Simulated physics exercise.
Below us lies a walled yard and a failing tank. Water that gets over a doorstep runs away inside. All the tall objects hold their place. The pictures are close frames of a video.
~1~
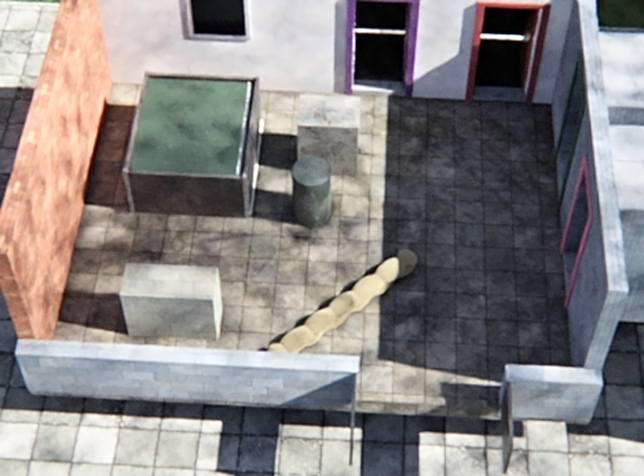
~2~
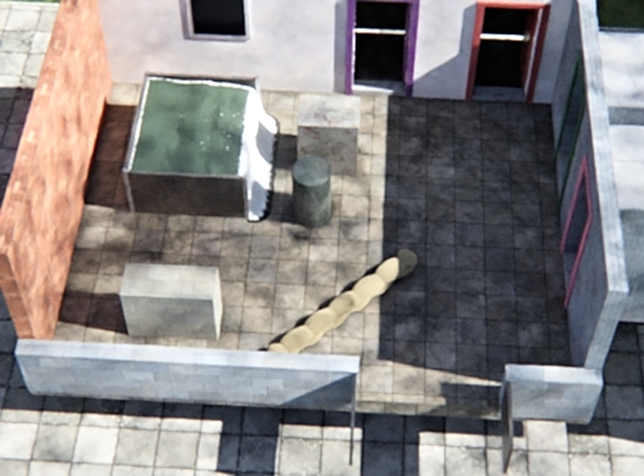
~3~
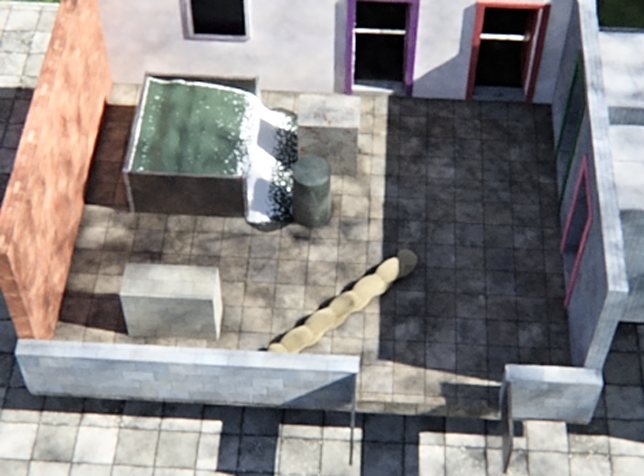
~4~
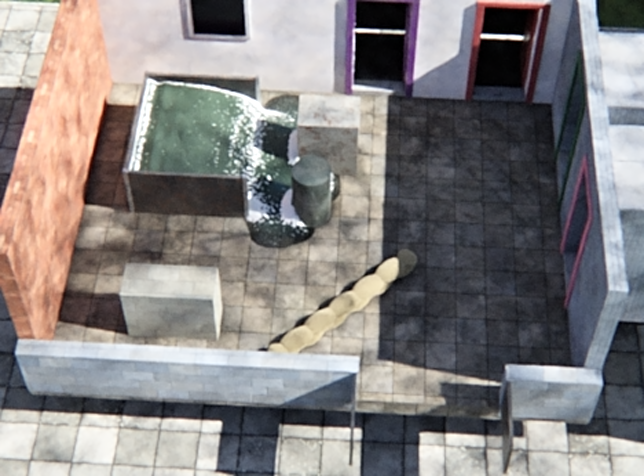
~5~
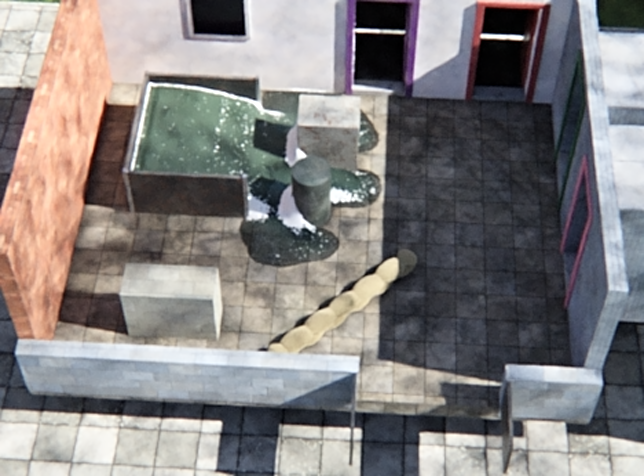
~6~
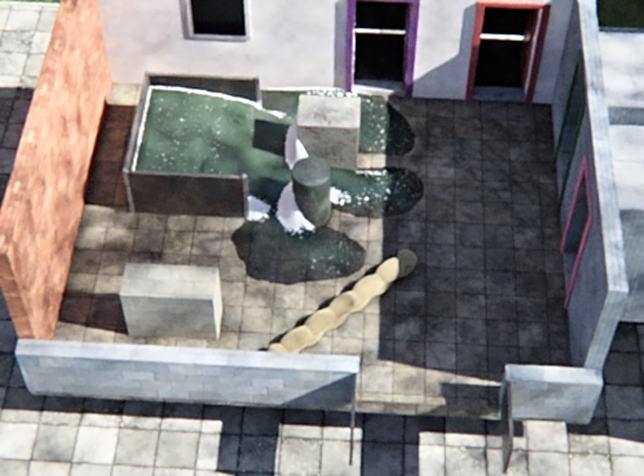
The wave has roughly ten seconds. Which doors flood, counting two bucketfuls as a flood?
One by one: The red door floods; the purple door floods; the green door holds within the limit; the pink door floods.
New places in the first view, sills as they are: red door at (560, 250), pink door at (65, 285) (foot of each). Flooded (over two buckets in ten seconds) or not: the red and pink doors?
Red goes over, pink holds.
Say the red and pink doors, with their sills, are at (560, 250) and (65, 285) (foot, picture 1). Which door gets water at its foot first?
First comes the door marked purple.
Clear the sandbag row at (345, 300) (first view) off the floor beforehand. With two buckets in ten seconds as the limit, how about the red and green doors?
My reading: The red one goes over; the green one holds.
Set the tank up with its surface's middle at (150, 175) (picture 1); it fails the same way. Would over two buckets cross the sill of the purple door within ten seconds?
In short: Purple lets less in.
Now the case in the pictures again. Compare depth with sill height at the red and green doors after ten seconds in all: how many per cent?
In turn 80 and 30 per cent.
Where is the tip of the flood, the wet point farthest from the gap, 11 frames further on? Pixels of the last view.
Roughly at (562, 332).
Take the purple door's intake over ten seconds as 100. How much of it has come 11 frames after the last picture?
About 80 per cent.
A moment on, water covers 45 % of the floor; the red door wet at the sill, nothing in, the purple door under two buckets in, the green door wet at the sill, nothing in, the pink door not reached.
Next, water covers 55 % of the floor; the red door wet at the sill, nothing in, the purple door over two buckets in, the green door wet at the sill, nothing in, the pink door under two buckets in.
Then, water covers 75 % of the floor; the red door over two buckets in, the purple door over two buckets in, the green door wet at the sill, nothing in, the pink door over two buckets in.
Later, water covers 95 % of the floor; the red door over two buckets in, the purple door over two buckets in, the green door wet at the sill, nothing in, the pink door over two buckets in.
In the end, water covers 95 % of the floor; the red door over two buckets in, the purple door over two buckets in, the green door wet at the sill, nothing in, the pink door over two buckets in.
